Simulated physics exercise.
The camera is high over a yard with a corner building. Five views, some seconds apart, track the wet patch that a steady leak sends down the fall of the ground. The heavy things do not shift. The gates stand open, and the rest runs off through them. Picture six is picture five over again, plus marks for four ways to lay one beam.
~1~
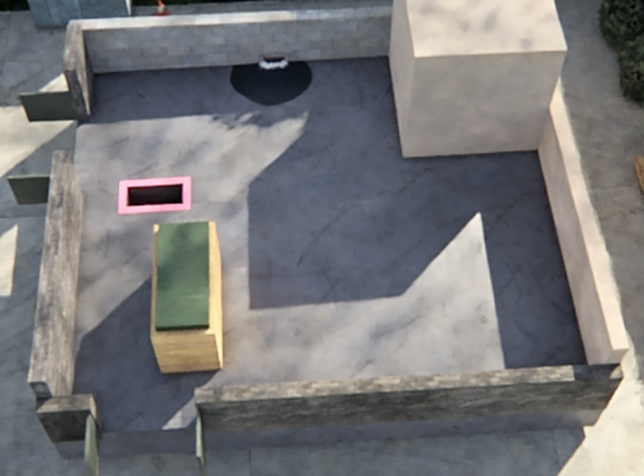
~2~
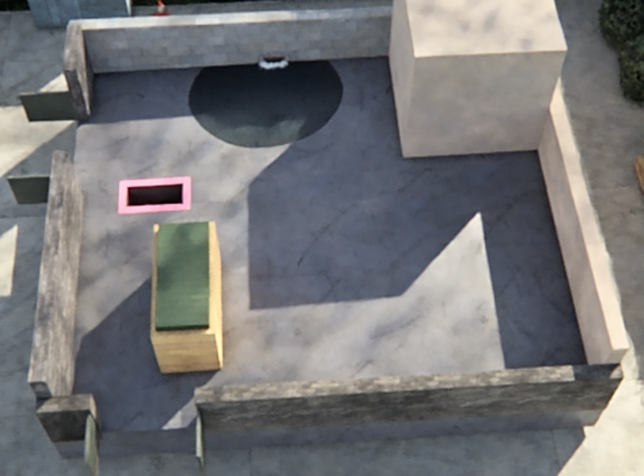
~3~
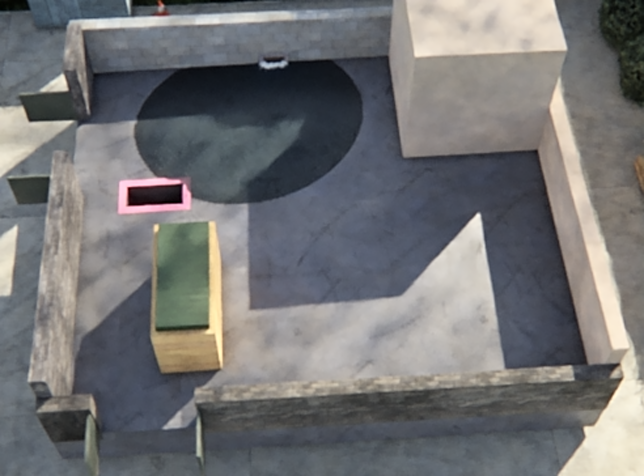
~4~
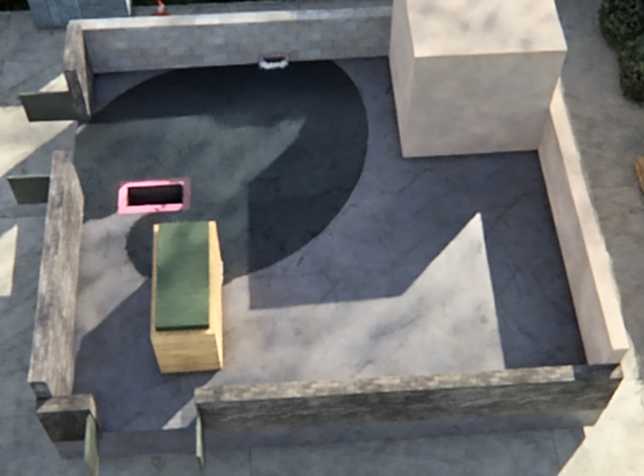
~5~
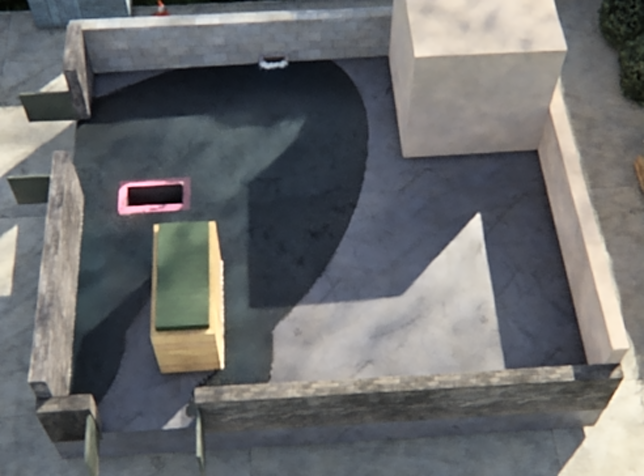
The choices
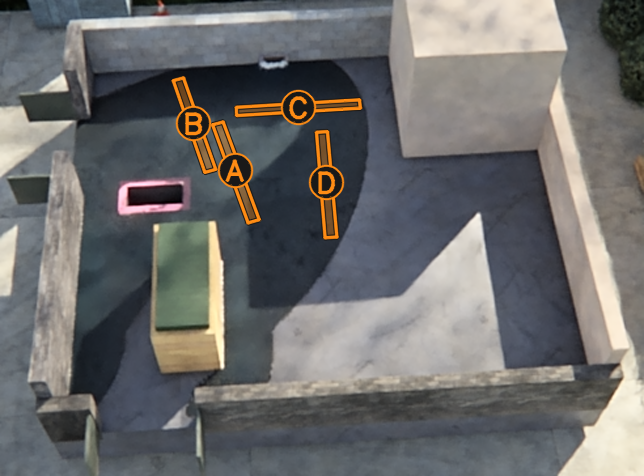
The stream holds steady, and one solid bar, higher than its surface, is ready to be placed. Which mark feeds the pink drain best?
The answer is spot D.
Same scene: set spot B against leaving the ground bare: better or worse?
Worse.
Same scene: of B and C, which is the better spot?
Spot C.
In orange, A from (217, 123) to (253, 221); B from (178, 79) to (210, 170); C from (236, 111) to (359, 103); D from (330, 237) to (321, 131).
Choosing A, about 8 % of the stream goes into the pink drain, about 91 % out by the gates.
Choosing B, about 4 % of the stream goes into the pink drain, about 95 % out by the gates.
Choosing C, about 10 % of the stream goes into the pink drain, about 90 % out by the gates.
Choosing D, about 28 % of the stream goes into the pink drain, about 72 % out by the gates.
